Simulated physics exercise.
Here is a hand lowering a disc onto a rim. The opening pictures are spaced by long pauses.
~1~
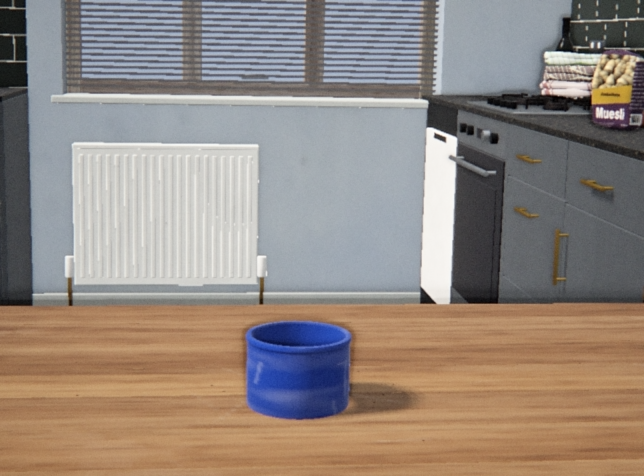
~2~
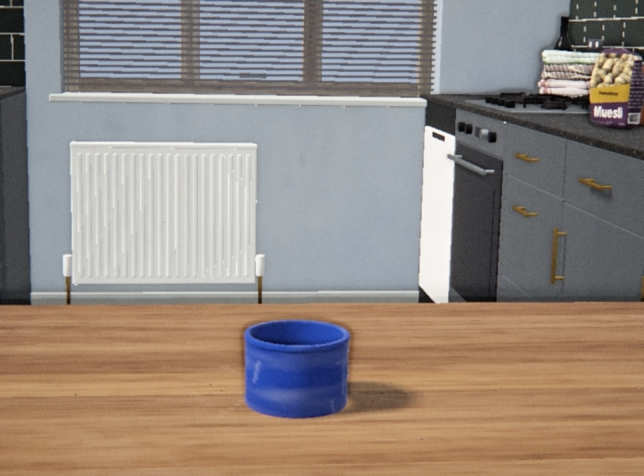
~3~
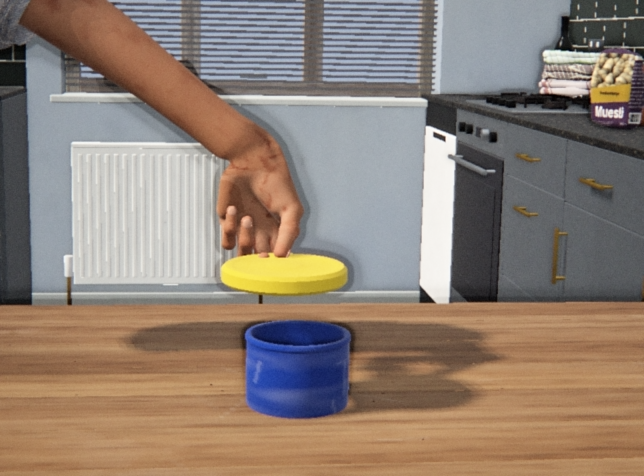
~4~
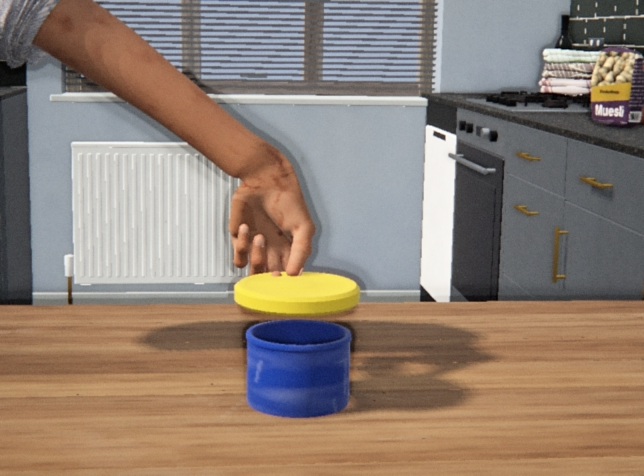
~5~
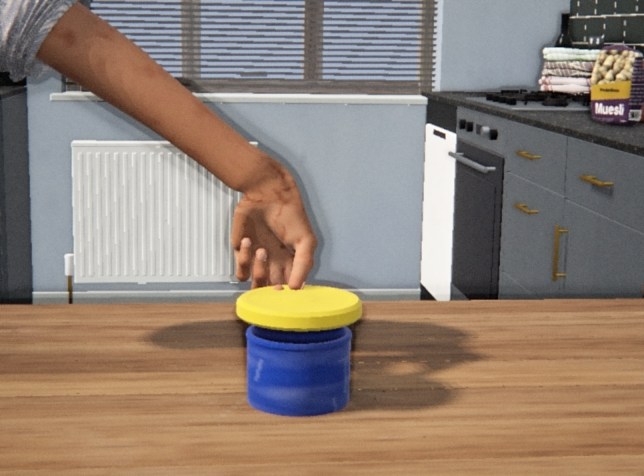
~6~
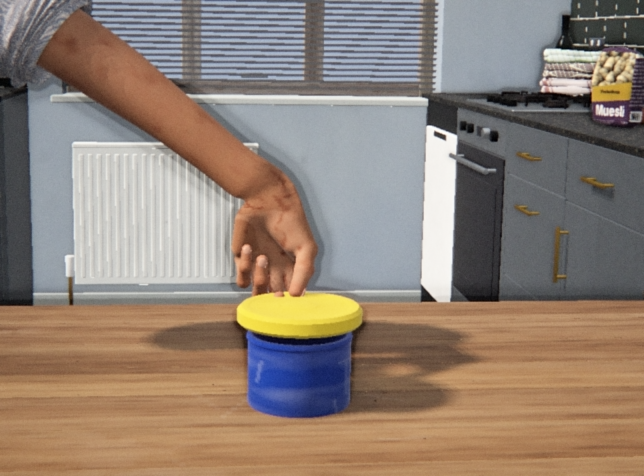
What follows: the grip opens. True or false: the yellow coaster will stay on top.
True.
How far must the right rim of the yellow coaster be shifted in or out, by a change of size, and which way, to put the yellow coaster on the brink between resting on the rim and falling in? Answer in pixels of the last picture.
About 16 pixels to the left.
Then, 0.10 s past the last view, yellow coaster moving near (300, 323).
Then, 0.26 s past the last view, yellow coaster sitting on the rim near (300, 323).
Finally, the yellow coaster rests on the rim, near (300, 323).
